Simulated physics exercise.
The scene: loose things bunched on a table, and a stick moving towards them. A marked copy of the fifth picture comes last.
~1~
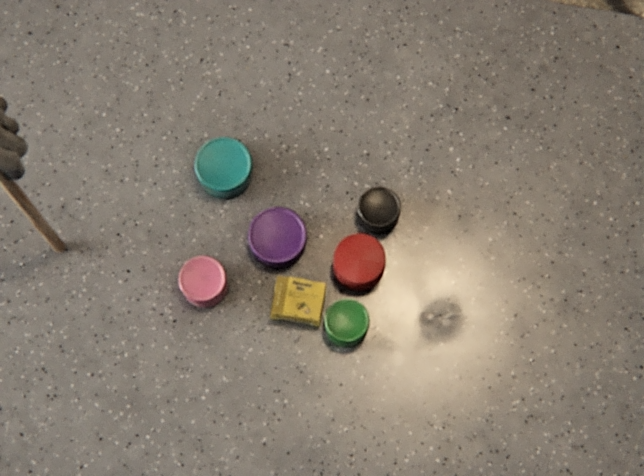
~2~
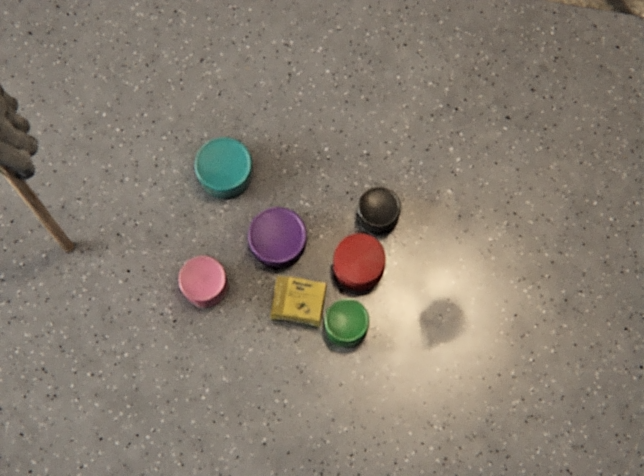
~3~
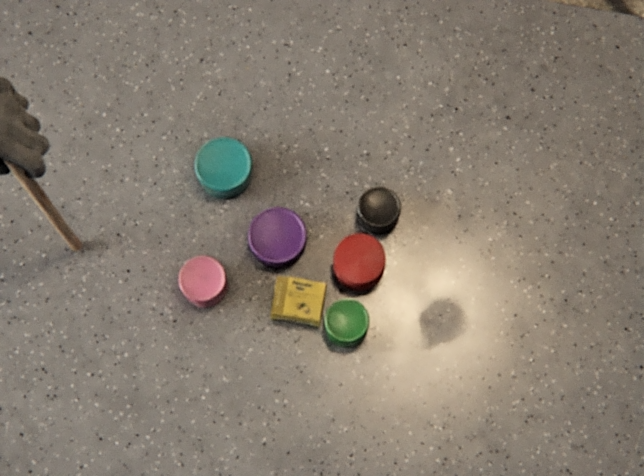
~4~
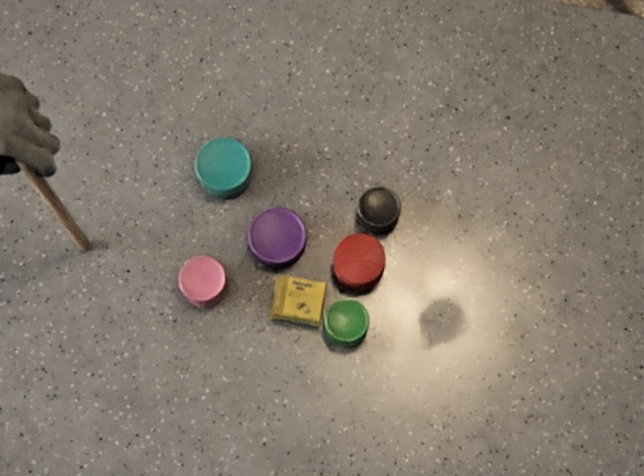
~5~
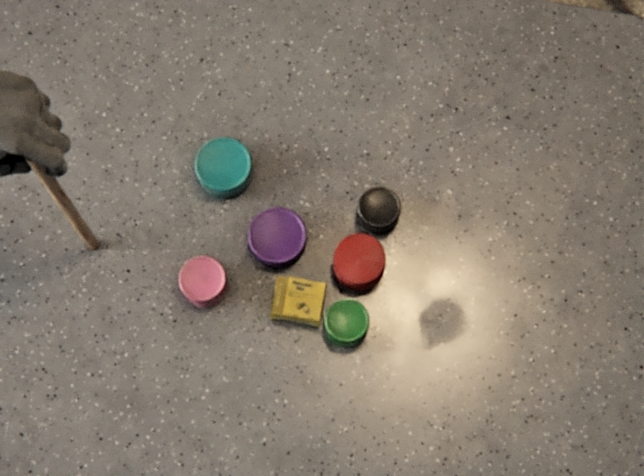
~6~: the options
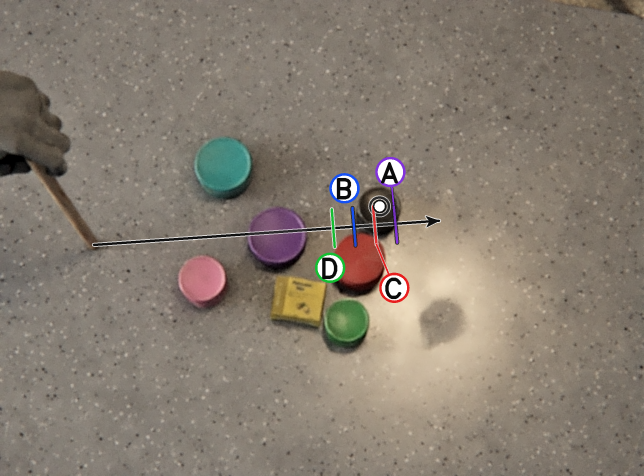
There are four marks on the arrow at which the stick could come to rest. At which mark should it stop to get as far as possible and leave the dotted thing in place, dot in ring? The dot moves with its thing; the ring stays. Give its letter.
No farther than B.
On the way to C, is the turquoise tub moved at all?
By then, no.
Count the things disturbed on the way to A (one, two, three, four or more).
It has moved three.
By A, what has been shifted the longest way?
It is the purple tub.
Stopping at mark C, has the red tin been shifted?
Yes.
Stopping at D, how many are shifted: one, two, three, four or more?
Two.
On the marked copy, A at (396, 224); B at (354, 227); C at (374, 225); D at (333, 228); the arrow from (94, 245) to (440, 221); the white dot at (379, 206).
With B. Early on, foot of the stick (188, 239).
Further on, foot of the stick (281, 233); purple tub (312, 244).
At the end, foot of the stick (354, 227); purple tub (347, 258); red tin (393, 287); the dot is still in its ring.
As for the rest, A shifts the dotted thing to (407, 196); C shifts the dotted thing to (395, 204); D keeps the dot in but is short.
